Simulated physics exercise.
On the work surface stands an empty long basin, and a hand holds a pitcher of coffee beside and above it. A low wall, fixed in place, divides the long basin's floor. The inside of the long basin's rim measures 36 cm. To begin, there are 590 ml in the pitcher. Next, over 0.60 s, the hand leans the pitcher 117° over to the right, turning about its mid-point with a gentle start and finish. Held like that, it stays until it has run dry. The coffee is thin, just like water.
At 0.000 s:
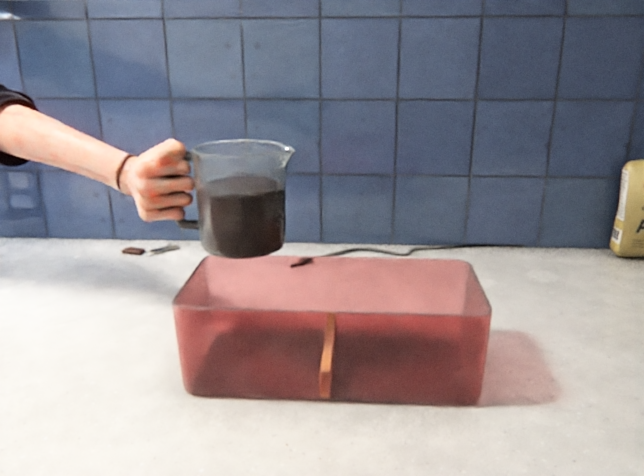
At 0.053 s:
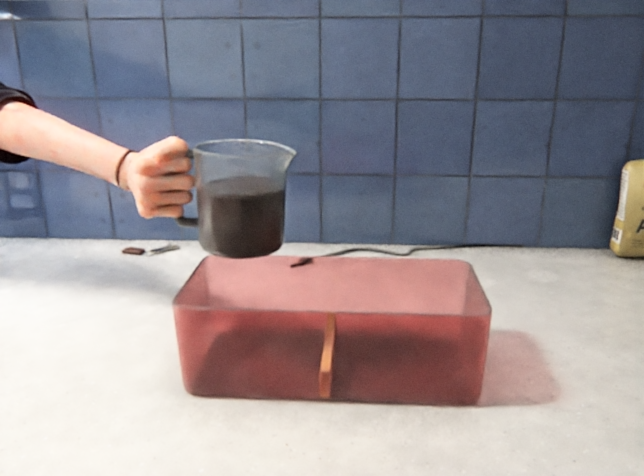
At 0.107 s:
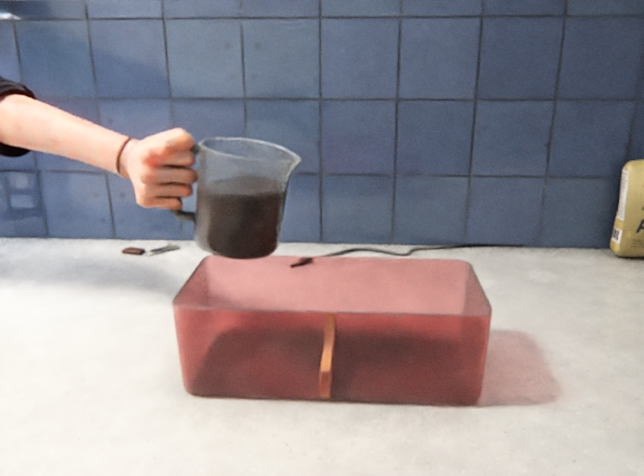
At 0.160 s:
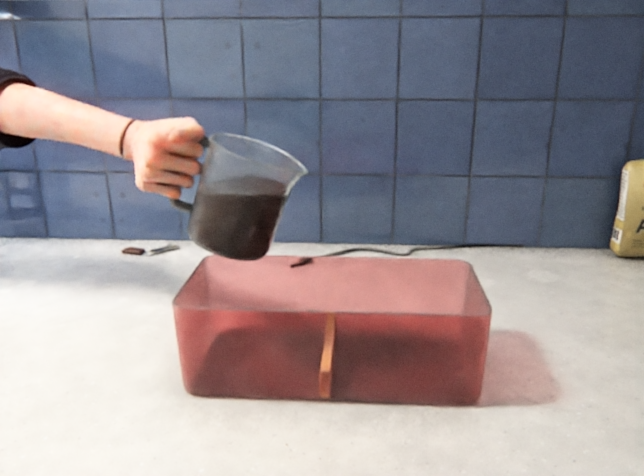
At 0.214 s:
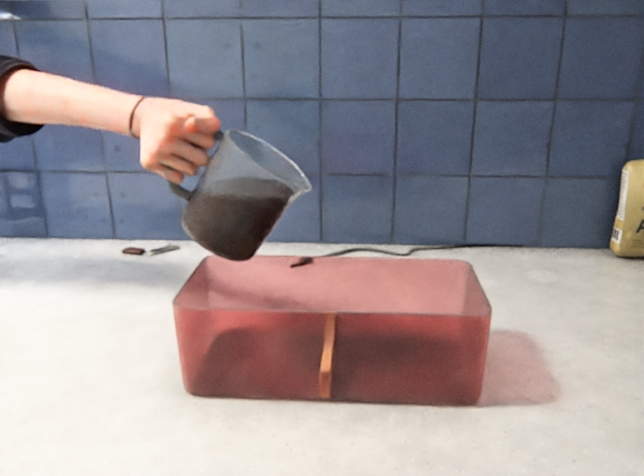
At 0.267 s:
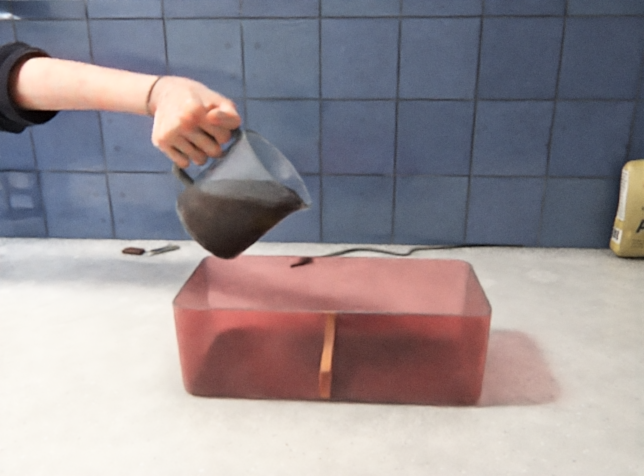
A hand tilting a glass pitcher of dark liquid smoothly to the right above a translucent red basin with a low divider.
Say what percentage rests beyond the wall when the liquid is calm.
Roughly 53 per cent rests beyond the wall.
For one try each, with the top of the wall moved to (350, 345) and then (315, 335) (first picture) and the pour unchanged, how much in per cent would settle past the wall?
15 then 85 %.
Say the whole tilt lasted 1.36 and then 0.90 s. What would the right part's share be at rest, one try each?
75 then 65 %.
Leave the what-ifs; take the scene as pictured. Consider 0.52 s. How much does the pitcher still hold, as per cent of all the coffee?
Close to 48 percent of the liquid remains at that time.
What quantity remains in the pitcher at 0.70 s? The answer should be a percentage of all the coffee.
Roughly 7 percent remains.
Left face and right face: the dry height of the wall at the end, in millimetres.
Measured: Left around 26 mm, right around 24 mm.
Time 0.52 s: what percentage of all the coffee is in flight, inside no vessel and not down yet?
My guess is roughly 22 %.
Then, 0.52 s in, the tilt is 112° and 49 per cent is still to pour, 10 is left of the wall and 18 right of it.
Then, 0.70 s in, the tilt is 117° and 7 per cent is still to pour, 36 is left of the wall and 52 right of it.
Then, 0.89 s in, the tilt is 117° and 0 per cent is still to pour, 45 is left of the wall and 53 right of it.
Then, 1.10 s in, the tilt is 117° and 0 per cent is still to pour, 46 is left of the wall and 53 right of it.
Finally, 46 per cent lies left of the wall, 53 right of it and 1 outside.
